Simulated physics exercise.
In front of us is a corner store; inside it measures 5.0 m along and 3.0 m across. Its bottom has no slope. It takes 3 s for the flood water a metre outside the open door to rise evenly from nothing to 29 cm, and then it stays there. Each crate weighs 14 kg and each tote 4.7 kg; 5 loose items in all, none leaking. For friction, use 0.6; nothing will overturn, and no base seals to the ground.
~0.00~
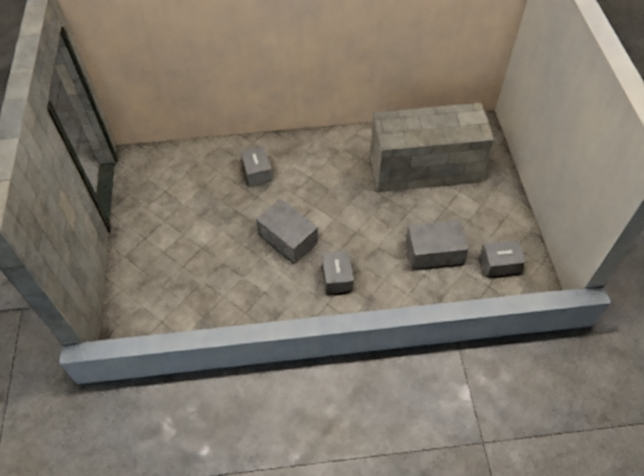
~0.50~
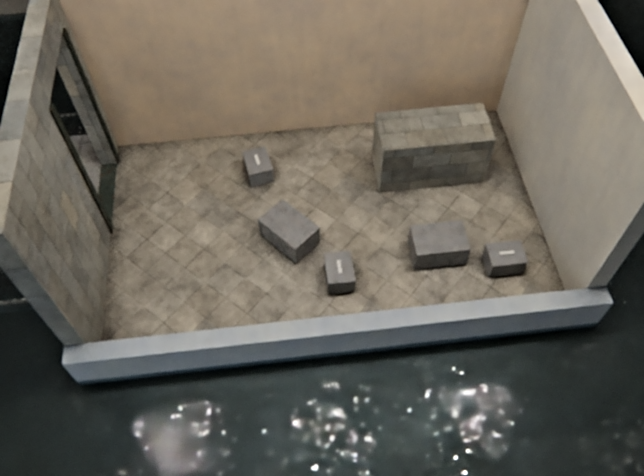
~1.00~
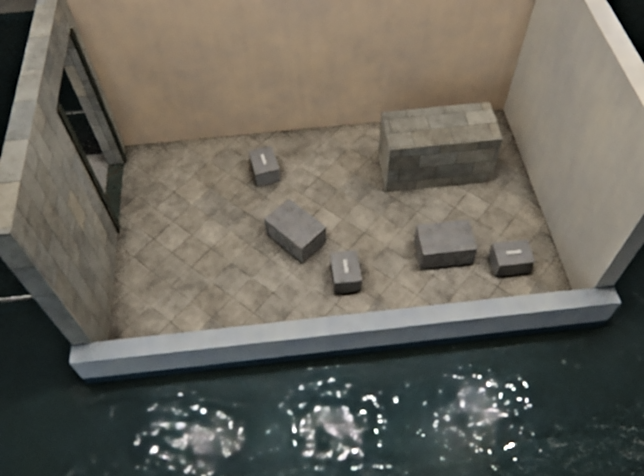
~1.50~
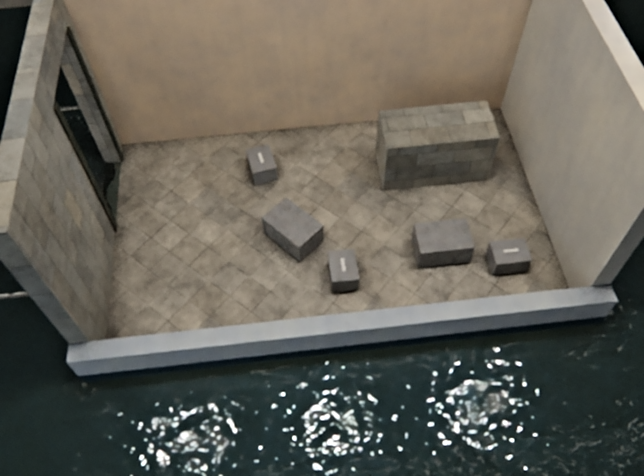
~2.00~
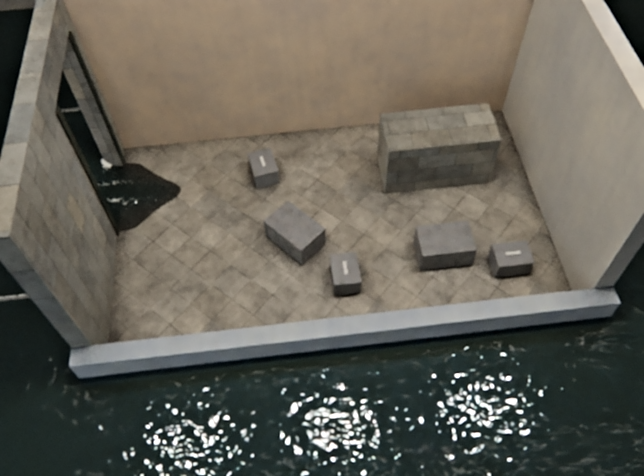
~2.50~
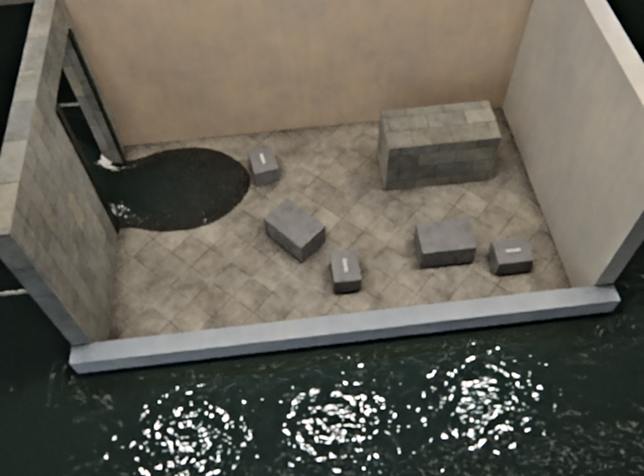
A small, roofless corner store is seen from high above its front edge, with a tiled floor, a tan back wall and a doorway at left. Five loose grey blocks sit around the floor, and a larger stone block stands at the back right. Dark, glinting water replaces the paving outside, then enters through the doorway and spreads toward the nearest block, while the view shifts very slightly.
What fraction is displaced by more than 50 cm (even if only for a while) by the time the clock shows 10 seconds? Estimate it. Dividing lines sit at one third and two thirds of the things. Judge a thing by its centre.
My call: Two thirds or more of them.
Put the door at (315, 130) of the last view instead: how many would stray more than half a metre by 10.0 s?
The count would be 5.
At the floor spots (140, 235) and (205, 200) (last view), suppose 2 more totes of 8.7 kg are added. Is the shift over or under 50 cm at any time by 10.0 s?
One by one: Below; above.
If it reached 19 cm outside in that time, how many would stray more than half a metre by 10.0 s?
Then it comes to 2.
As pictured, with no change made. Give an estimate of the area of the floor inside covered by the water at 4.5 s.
Around 10.0 m2 of it.
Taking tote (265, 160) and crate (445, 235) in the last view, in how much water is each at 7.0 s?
13 and 11 cm.
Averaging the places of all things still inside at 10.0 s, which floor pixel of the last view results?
The centre sits near (463, 248).
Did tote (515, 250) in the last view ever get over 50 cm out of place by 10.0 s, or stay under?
Answer: Below the mark.
After 3.5 s 1 of 5 are over 50 cm from their spots; 0 afloat.
After 4.5 s 1 of 5 are over 50 cm from their spots; 1 afloat.
After 7.0 s 4 of 5 are over 50 cm from their spots; 5 afloat.
After 10.0 s 4 of 5 are over 50 cm from their spots, and 4 have been at some point; 5 afloat.
